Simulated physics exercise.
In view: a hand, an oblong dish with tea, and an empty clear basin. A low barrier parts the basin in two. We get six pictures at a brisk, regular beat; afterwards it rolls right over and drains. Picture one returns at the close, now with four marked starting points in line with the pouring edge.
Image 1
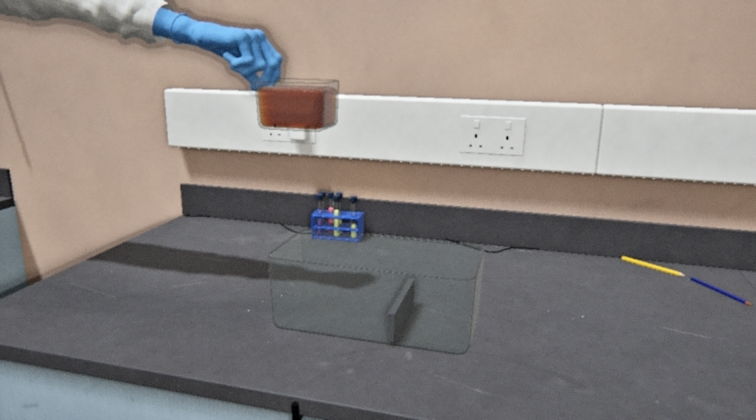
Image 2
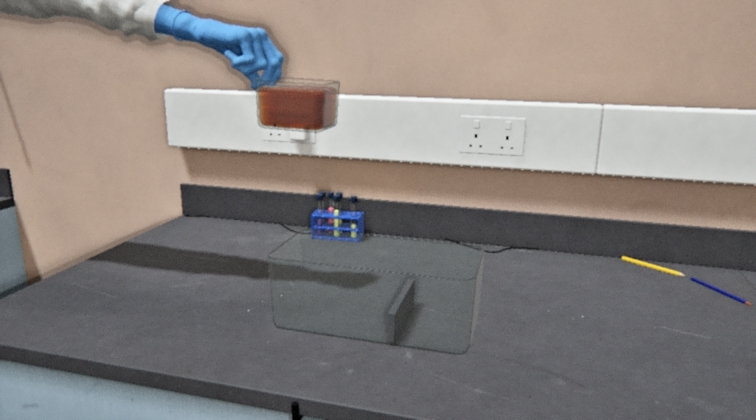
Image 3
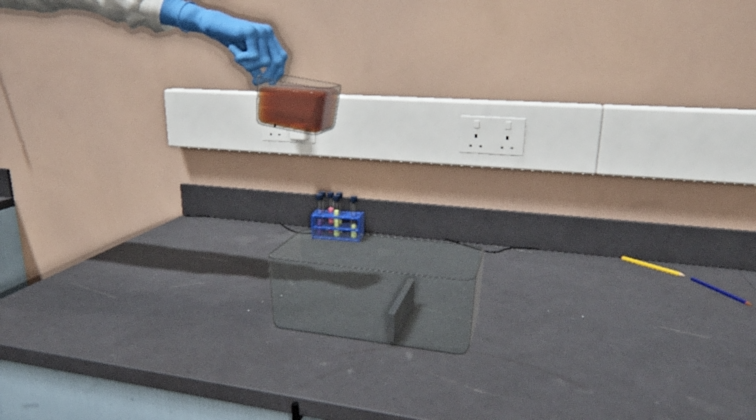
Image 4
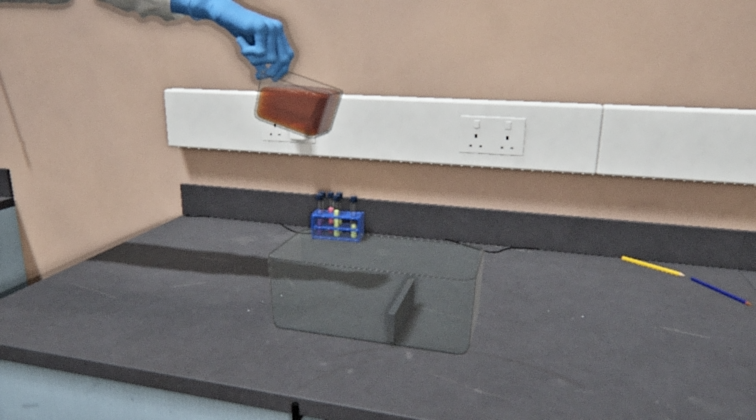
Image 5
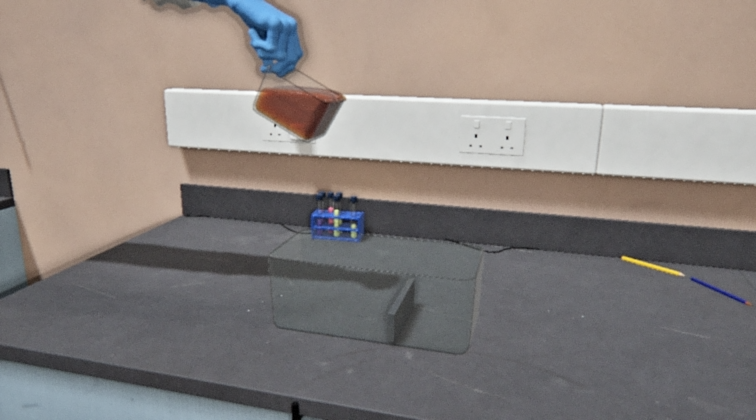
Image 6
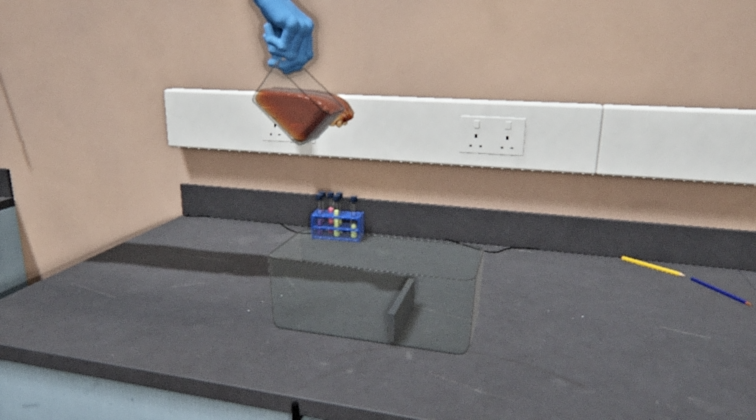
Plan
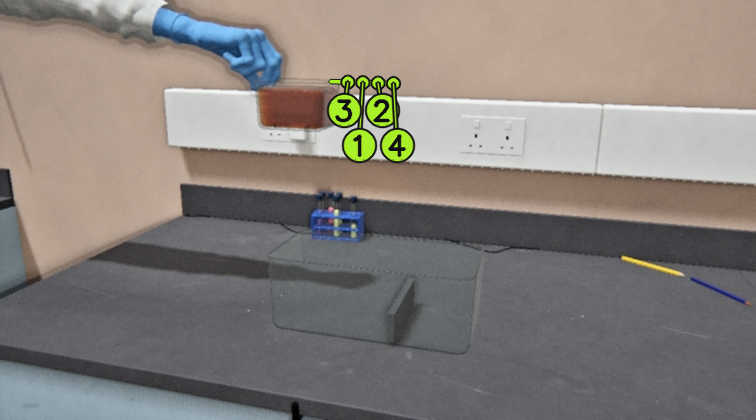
A blue-gloved hand tilts an oblong dish until reddish-brown liquid slips over its lip.
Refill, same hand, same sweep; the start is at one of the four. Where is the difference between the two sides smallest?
Choose 3.
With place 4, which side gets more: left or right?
More ends on the right.
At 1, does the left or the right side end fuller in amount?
The right one.
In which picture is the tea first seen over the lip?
In picture 5.
On the marked copy, 1 at (362, 82); 2 at (378, 83); 3 at (347, 82); 4 at (393, 83).
With 1, about 27 % ends left of the wall and 71 % right of it.
With 2, about 13 % ends left of the wall and 84 % right of it; 3 % is lost outside.
With 3, about 44 % ends left of the wall and 54 % right of it.
With 4, about 11 % ends left of the wall and 86 % right of it; 4 % is lost outside.
